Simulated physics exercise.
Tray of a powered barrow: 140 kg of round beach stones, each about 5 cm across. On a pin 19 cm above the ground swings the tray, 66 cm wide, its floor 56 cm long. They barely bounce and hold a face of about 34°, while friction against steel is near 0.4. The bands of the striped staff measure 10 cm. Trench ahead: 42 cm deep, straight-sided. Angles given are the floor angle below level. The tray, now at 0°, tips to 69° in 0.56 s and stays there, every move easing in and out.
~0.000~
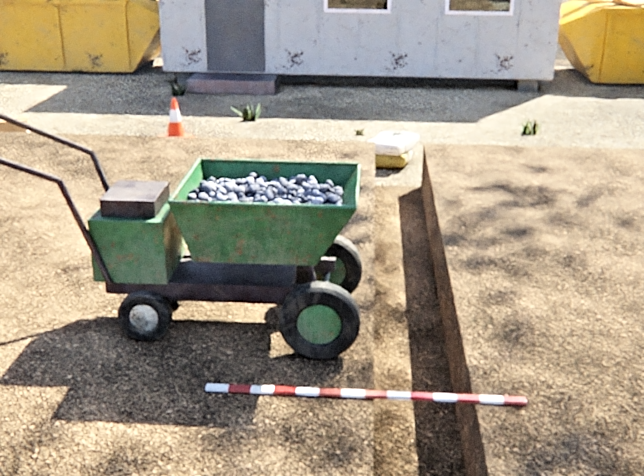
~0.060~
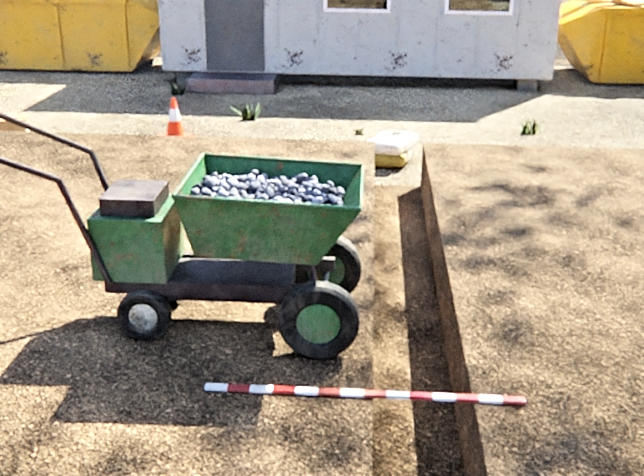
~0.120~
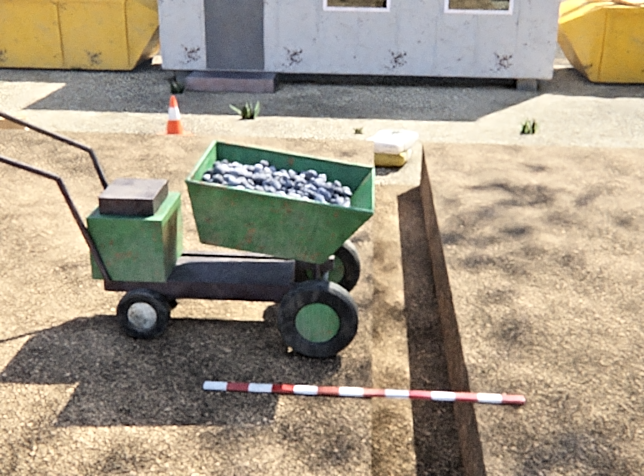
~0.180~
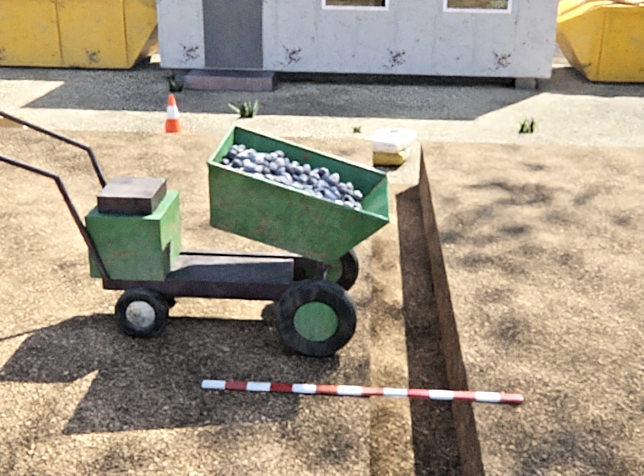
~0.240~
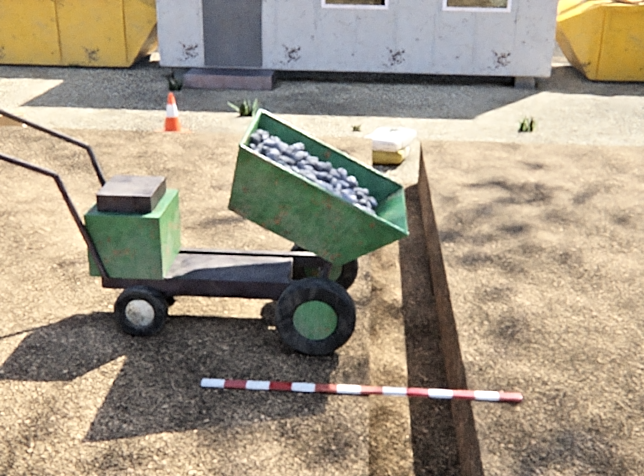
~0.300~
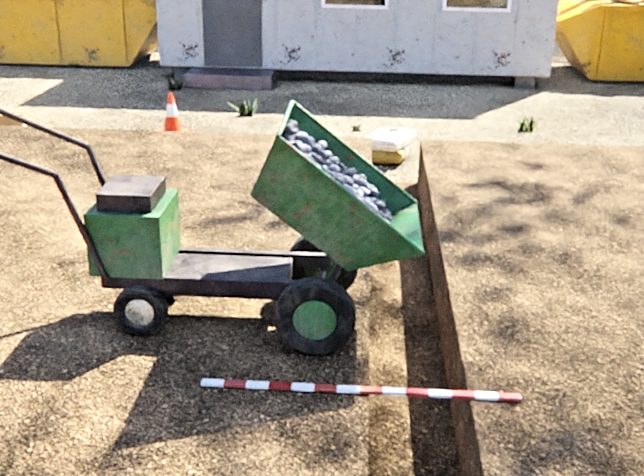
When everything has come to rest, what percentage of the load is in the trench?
About 23 per cent.
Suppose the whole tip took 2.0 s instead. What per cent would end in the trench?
Estimate: About 50 %.
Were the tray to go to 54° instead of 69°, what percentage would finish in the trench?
Expect roughly 10 per cent.
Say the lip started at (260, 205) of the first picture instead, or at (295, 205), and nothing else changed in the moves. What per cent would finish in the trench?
The first start gives about 90 per cent, the second about 60.
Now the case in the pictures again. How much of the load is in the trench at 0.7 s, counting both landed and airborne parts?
0 per cent or so by then.
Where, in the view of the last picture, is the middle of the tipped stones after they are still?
The stones end up centred near (521, 328).
After 0.4 s the floor is at 58°; 100 % in the tray; the foremost stones are at (423, 262).
After 0.7 s the floor is at 69°; 73 % in the tray, 2 % in the trench, 25 % past the trench; the foremost stones are at (513, 322).
After 1.0 s the floor is at 69°; 19 % in the tray, 2 % in the trench, 78 % past the trench; the foremost stones are past the picture's edge.
After 3.0 s the floor is at 69°; 0 % in the tray, 23 % in the trench, 77 % past the trench; the foremost stones are past the picture's edge.
